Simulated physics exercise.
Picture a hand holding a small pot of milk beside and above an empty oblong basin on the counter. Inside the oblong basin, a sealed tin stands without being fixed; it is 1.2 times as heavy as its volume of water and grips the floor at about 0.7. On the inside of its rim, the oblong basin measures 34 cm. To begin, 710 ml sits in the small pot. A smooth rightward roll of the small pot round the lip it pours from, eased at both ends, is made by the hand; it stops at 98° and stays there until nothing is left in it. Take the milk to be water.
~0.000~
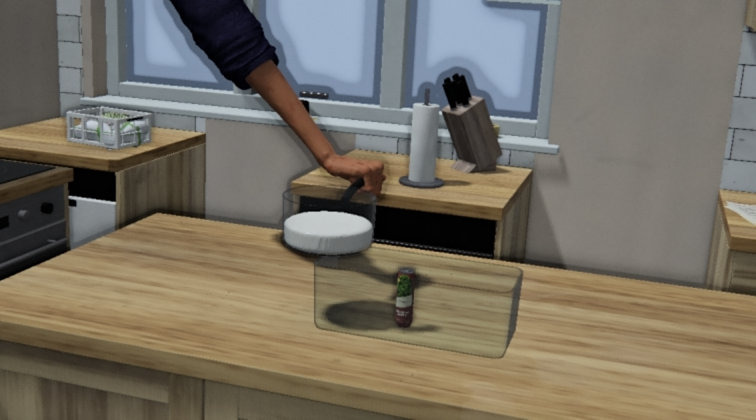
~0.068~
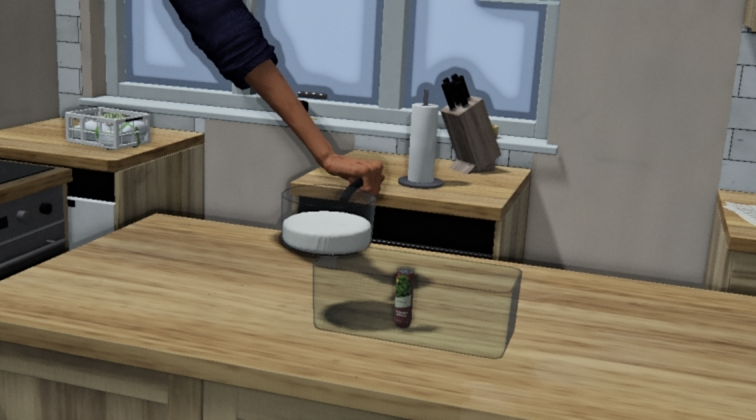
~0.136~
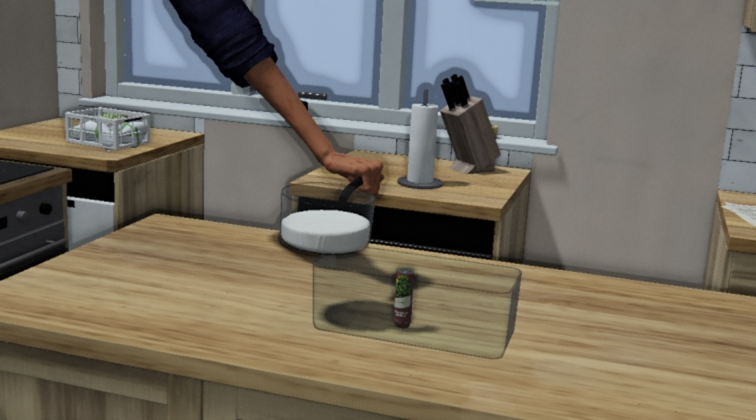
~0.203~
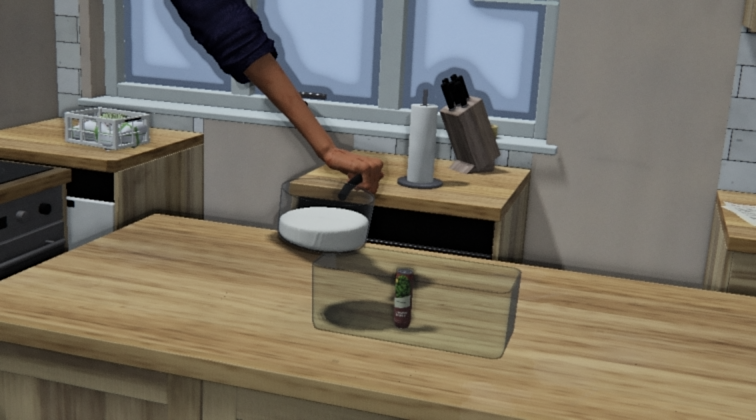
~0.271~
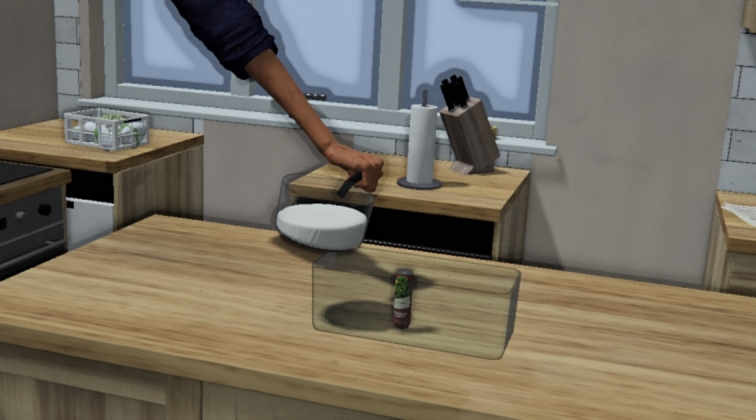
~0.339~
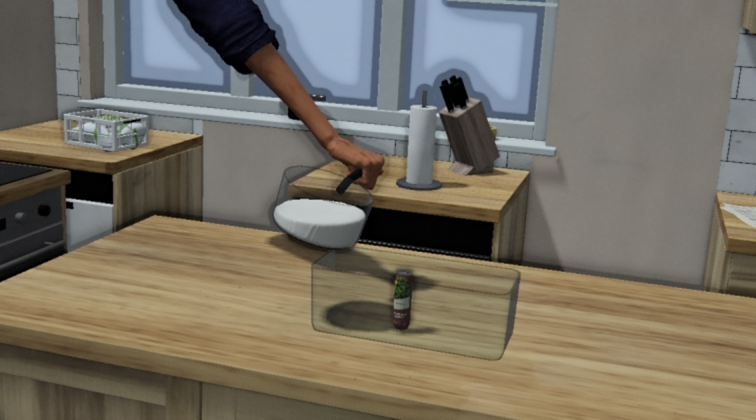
A hand slowly tilts a small pot of milk rightward above a clear oblong basin.
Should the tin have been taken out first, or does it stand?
Watch, it's going to hold out.
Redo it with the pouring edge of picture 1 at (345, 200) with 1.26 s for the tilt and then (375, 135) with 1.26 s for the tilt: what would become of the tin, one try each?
Run one: It tumbles. Run two: It does not tip.
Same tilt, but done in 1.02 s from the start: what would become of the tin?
In that case the tin stays vertical.
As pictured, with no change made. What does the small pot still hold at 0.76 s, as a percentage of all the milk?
80 %.
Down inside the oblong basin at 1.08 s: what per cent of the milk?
About 52 %.
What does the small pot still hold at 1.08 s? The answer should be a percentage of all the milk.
Near 26 percent, more or less.
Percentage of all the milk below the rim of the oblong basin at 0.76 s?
Roughly 1 per cent.
Then, 0.76 s in, the tilt is 65° and 80 per cent is still to pour; the tin stands where it began.
Then, 1.08 s in, the tilt is 93° and 26 per cent is still to pour; the tin stands where it began.
Then, 1.40 s in, the tilt is 98° and 3 per cent is still to pour; the tin stands where it began.
Then, 1.76 s in, the tilt is 98° and 0 per cent is still to pour; the tin stands where it began.
Finally, the tin stands where it began.
